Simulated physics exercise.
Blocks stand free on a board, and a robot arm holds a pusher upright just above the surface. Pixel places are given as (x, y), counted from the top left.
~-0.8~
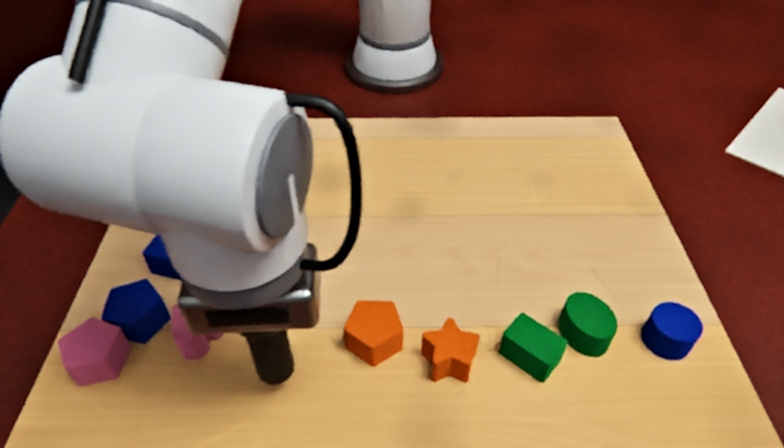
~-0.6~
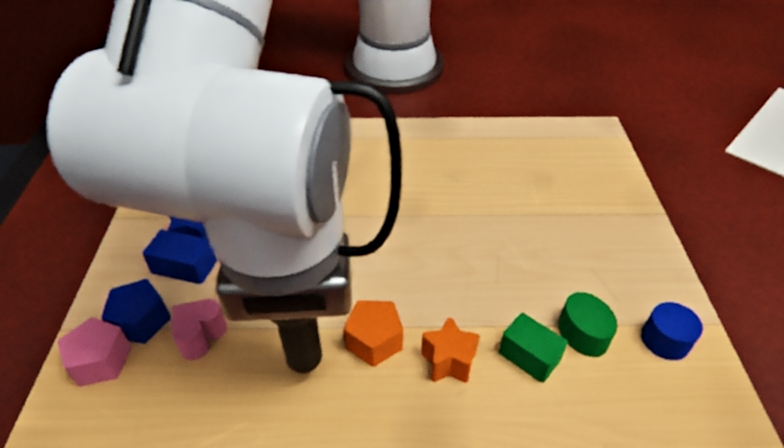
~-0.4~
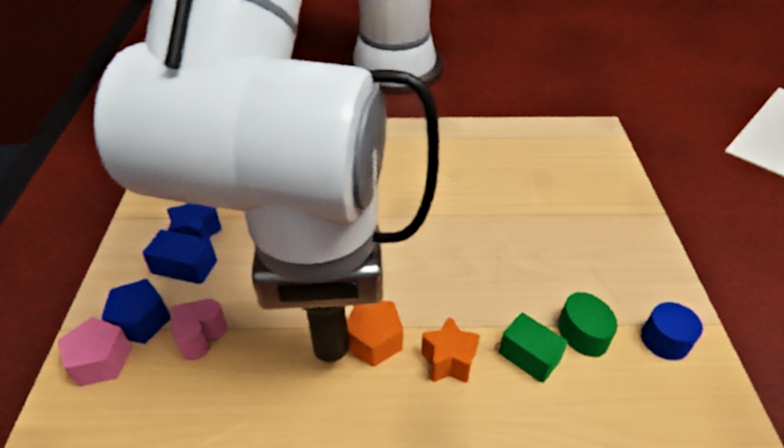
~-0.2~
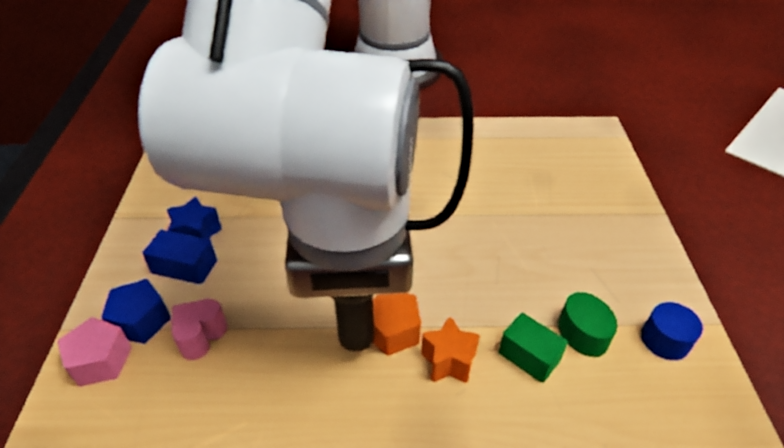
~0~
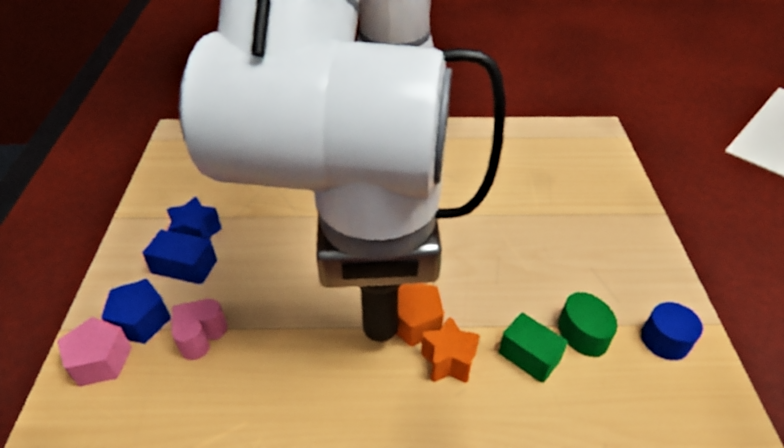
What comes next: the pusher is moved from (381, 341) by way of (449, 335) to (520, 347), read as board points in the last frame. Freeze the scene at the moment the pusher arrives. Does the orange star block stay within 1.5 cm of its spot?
Going by the path, no.
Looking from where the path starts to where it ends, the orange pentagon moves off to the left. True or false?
The claim holds.
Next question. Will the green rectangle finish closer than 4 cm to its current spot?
I'd say yes.
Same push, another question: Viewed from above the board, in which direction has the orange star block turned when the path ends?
It turns clockwise.
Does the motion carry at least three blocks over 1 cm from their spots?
Short answer: Yes.
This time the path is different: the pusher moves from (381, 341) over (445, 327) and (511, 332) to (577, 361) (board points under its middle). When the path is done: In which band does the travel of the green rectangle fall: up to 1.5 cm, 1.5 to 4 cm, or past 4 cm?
It ends over 4 cm away.
The first path, step by step. One third of the way, pusher (428, 321); orange pentagon (454, 288), turned 15° anticlockwise.
Two thirds of the way, pusher (476, 325); orange pentagon (467, 283), turned 35° anticlockwise; orange star block (473, 350), turned 45° clockwise.
At the end, pusher (524, 333); orange pentagon (467, 283), turned 35° anticlockwise; orange star block (477, 351), turned 60° clockwise; green rectangle (570, 348); green oval block unmoved.
